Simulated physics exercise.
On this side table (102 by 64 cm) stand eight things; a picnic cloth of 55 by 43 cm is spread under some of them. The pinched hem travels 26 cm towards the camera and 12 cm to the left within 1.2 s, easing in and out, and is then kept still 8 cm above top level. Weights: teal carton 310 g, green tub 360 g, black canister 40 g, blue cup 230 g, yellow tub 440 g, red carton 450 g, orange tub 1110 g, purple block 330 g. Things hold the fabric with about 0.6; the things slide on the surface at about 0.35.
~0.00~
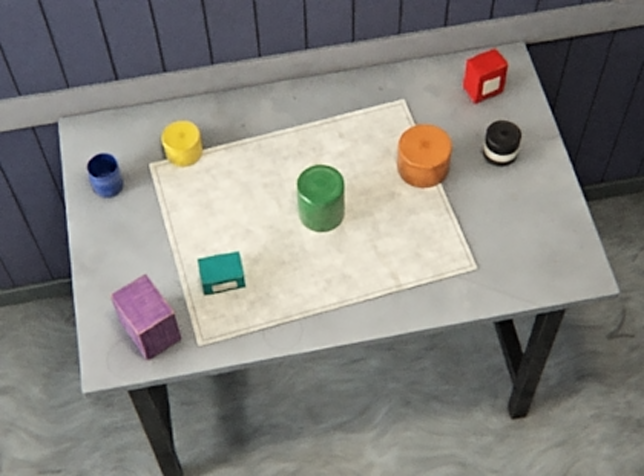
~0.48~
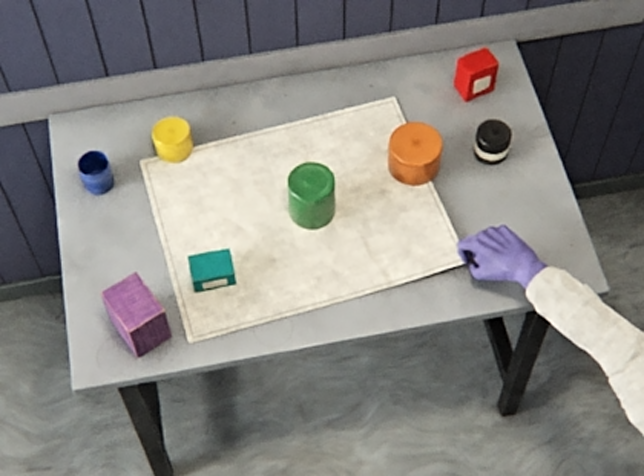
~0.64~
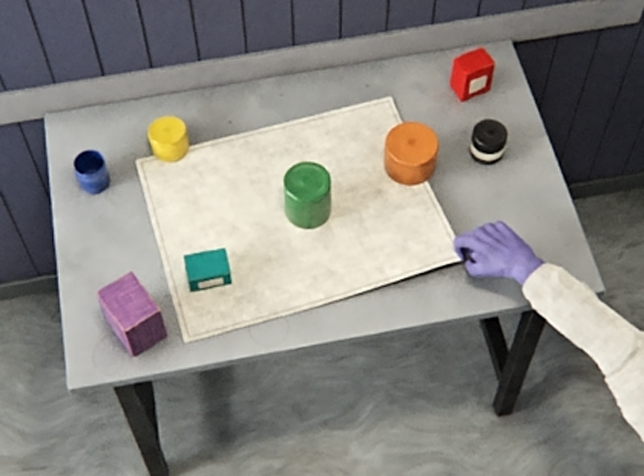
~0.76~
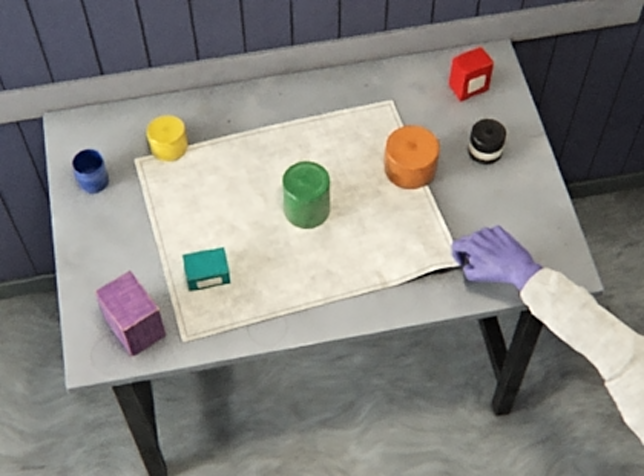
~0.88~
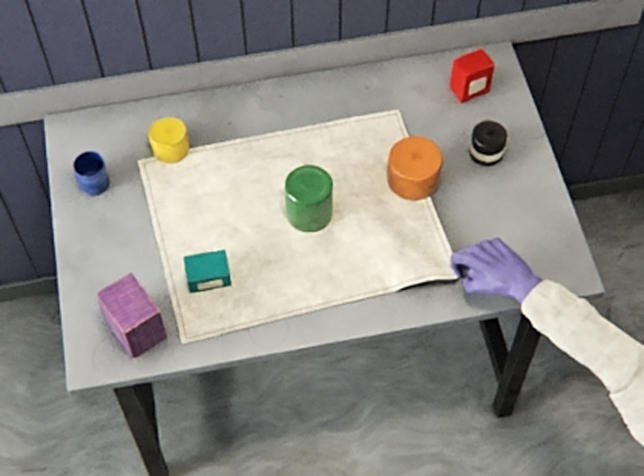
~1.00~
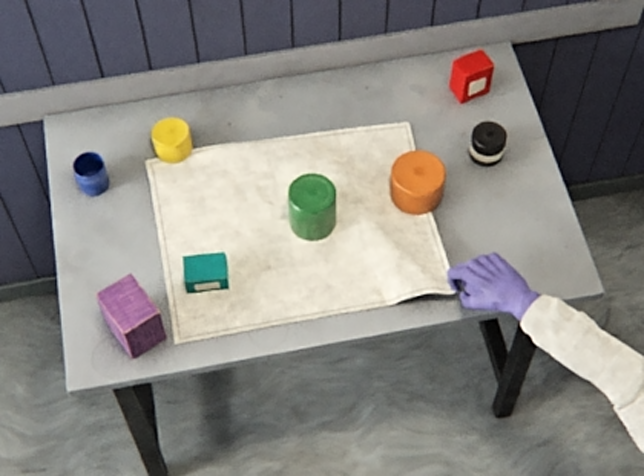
In this clip, a purple-gloved hand takes hold of the near right corner of a cream cloth on a gray table and draws it slightly toward the viewer, the cloth rotating a little with the orange and green tubs shifting along.
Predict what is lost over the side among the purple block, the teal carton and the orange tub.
In order: The purple block keeps to the top; the teal carton keeps to the top; the orange tub remains up there.
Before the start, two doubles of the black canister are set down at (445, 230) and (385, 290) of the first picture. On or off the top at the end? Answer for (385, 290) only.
There: Falls off.
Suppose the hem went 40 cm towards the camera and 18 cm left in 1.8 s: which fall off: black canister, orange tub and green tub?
Then: Black canister stays up, orange tub goes over, green tub goes over.
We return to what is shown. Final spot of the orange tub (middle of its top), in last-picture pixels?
Around (449, 278).
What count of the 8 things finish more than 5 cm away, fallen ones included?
That makes 2.
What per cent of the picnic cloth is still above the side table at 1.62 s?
About 85 per cent.
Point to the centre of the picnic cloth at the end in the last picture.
Near (327, 277).
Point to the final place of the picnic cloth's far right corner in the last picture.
At about (462, 217).
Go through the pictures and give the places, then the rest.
Shows, purple block (142, 303); teal carton (221, 267); orange tub (425, 145); picnic cloth corners (199, 346) (150, 164) (404, 100) (477, 269), in the first frame.
Shows, picnic cloth corners (189, 343) (140, 161); grip (468, 262), in the second frame.
Shows, picnic cloth corners (185, 343) (136, 161); grip (465, 259), in the third frame.
Shows, orange tub (413, 146); picnic cloth corners (183, 342) (135, 160); grip (462, 263), in the fourth frame.
Shows, orange tub (416, 157); green tub (309, 184); picnic cloth corners (182, 344) (138, 161); grip (461, 275), in the fifth frame.
Shows, purple block (127, 303); teal carton (205, 266); orange tub (419, 172); picnic cloth corners (175, 344) (145, 161) (409, 123); grip (458, 290), in the sixth frame.
By 1.2 s, 100 % of the picnic cloth is still over the top; orange tub 13 cm off its start, green tub 6 cm off its start, yellow tub 1 cm off its start.
By 1.4 s, 95 % of the picnic cloth is still over the top; orange tub 21 cm off its start, teal carton 1 cm off its start, green tub 12 cm off its start.
By 1.6 s, 85 % of the picnic cloth is still over the top; orange tub 28 cm off its start at (447, 266), teal carton 3 cm off its start at (211, 276), green tub 17 cm off its start at (333, 258).
By 1.8 s, 85 % of the picnic cloth is still over the top; orange tub 31 cm off its start, teal carton 3 cm off its start, green tub 21 cm off its start.
By 3.4 s, 85 % of the picnic cloth is still over the top; orange tub 31 cm off its start at (449, 278), teal carton 3 cm off its start at (215, 278), purple block 1 cm off its start at (123, 302), green tub 21 cm off its start at (339, 274).
